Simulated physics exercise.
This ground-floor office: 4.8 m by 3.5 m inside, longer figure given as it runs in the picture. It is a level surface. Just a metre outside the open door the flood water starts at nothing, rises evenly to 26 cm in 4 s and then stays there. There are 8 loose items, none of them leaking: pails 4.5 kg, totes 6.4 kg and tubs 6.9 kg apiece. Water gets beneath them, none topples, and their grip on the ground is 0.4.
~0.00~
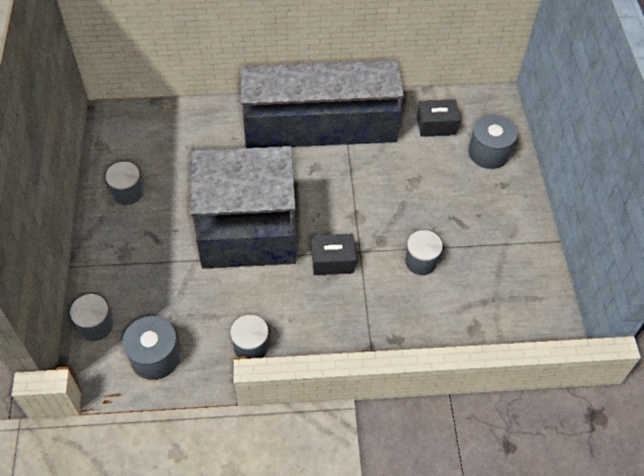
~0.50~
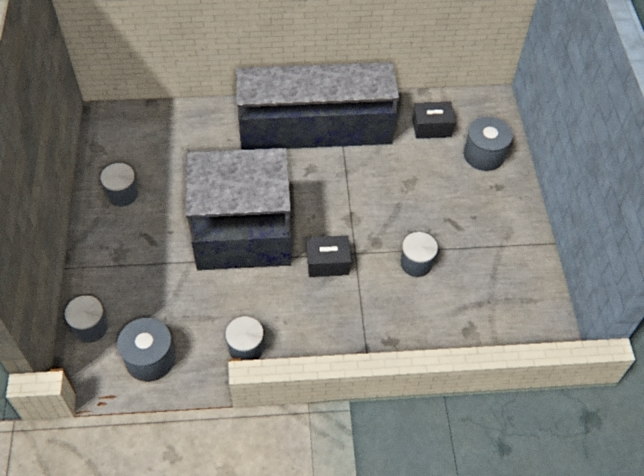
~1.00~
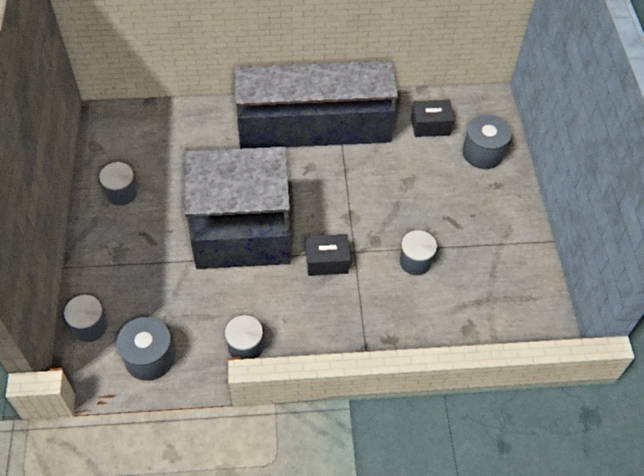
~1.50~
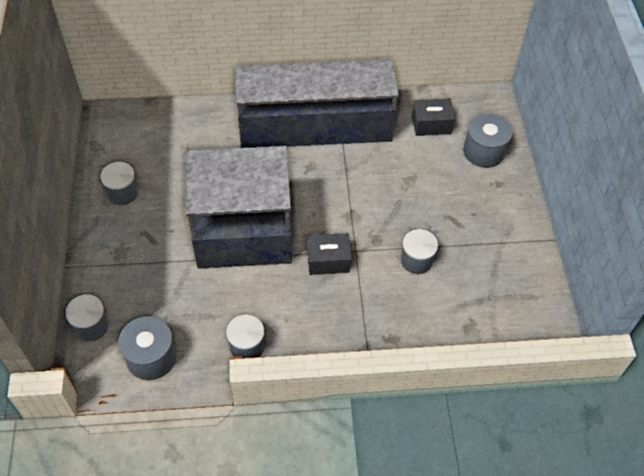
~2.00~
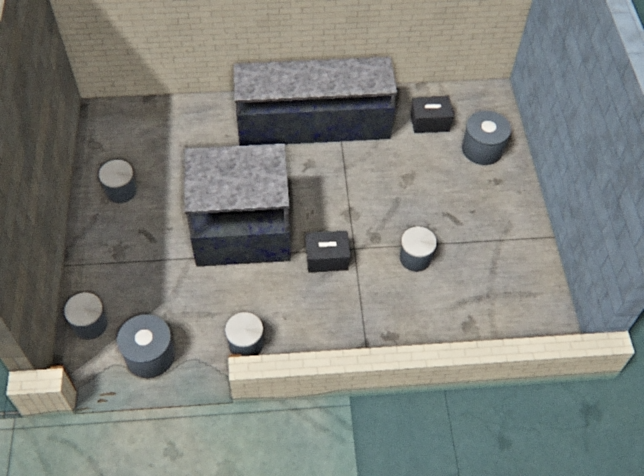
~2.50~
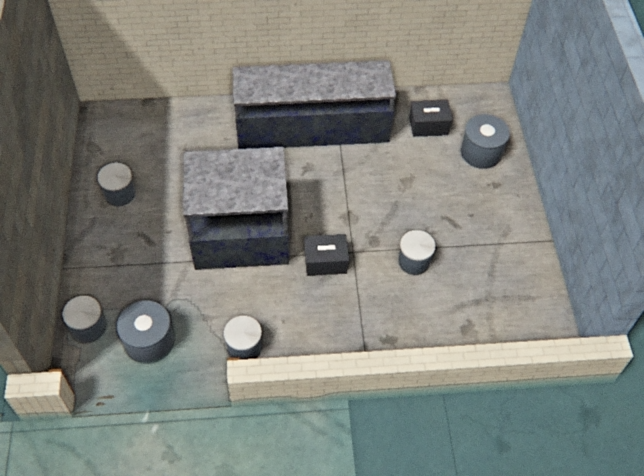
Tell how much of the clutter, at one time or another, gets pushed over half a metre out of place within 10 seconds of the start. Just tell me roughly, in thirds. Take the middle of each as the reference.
Going by this, the fraction will be in the middle third.
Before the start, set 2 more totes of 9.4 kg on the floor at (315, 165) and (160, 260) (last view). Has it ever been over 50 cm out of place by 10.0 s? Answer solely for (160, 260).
That one is beyond the limit.
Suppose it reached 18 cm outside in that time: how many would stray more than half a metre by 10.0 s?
Count: 3.
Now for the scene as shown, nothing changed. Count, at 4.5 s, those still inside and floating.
Count at that moment: 1.
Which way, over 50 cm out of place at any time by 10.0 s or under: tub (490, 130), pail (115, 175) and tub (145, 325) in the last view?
One by one in that order: Below; above; above.
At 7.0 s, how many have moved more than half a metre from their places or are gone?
By my tally, 4.
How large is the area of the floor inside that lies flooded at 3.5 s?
My estimate is roughly 3.0 m2.
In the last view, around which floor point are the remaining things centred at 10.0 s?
About (378, 193).
After 3.5 s 1 of 8 are over 50 cm from their spots; 0 afloat.
After 4.5 s 2 of 8 are over 50 cm from their spots; 1 afloat.
After 7.0 s 4 of 8 are over 50 cm from their spots; 3 afloat.
After 10.0 s 5 of 8 are over 50 cm from their spots, and 5 have been at some point; 7 afloat.
